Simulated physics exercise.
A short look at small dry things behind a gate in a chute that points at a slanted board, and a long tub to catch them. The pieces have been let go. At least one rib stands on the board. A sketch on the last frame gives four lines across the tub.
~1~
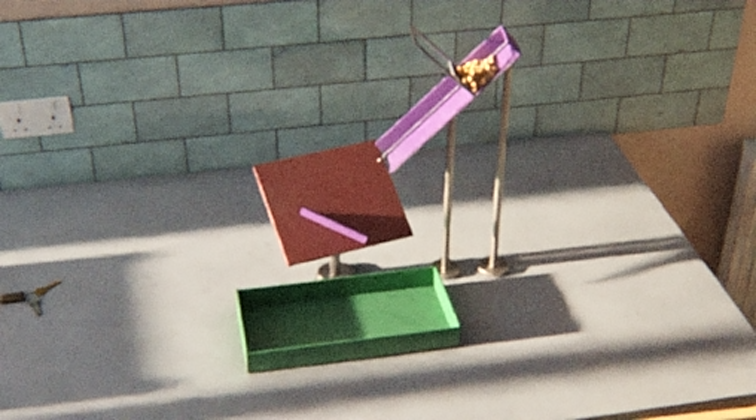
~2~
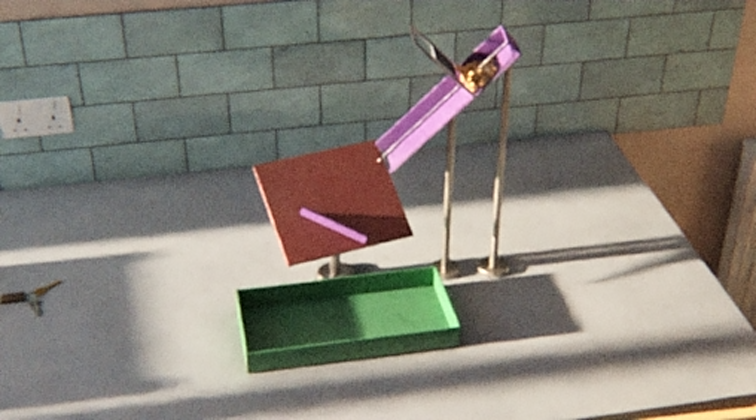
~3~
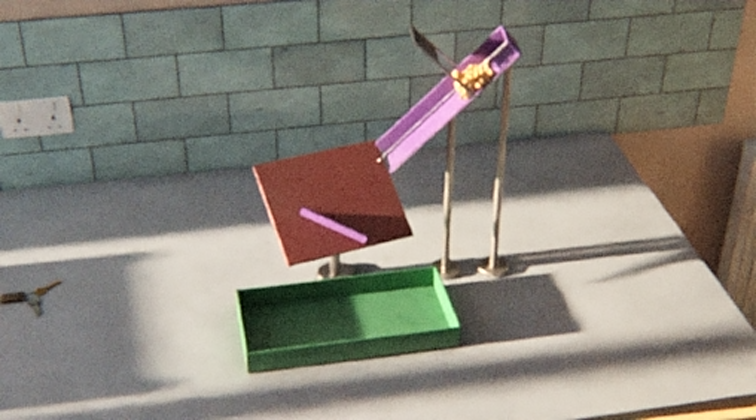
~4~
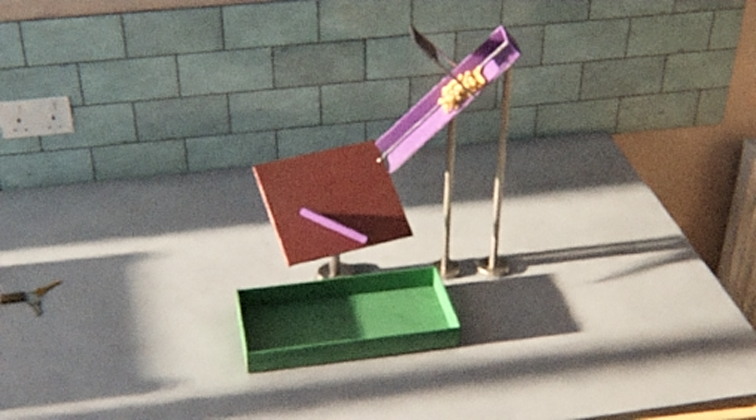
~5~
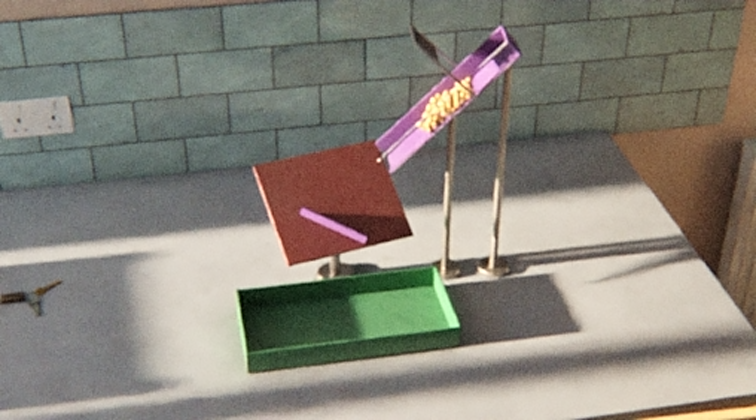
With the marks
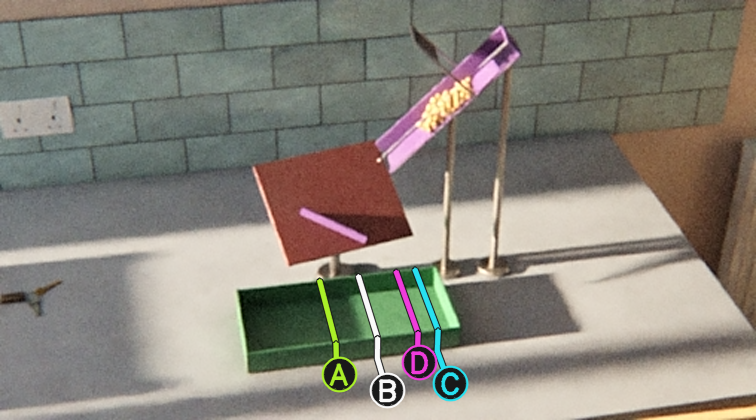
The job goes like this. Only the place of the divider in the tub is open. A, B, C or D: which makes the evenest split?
Line D.
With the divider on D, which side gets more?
Left.
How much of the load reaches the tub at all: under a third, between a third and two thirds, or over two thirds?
About that: Over two thirds.
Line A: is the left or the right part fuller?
More lands on the right.
On the marked copy, line A crosses the front rim at (335, 342); line B crosses the front rim at (377, 337); line C crosses the front rim at (437, 329); line D crosses the front rim at (417, 332).
If A is chosen, of what is caught, a small part on the left of the divider, nearly all on the right.
If B is chosen, of what is caught, a small part on the left of the divider, nearly all on the right.
If C is chosen, of what is caught, nearly all on the left of the divider, a stray few on the right.
If D is chosen, of what is caught, about two thirds on the left of the divider, about a third on the right.
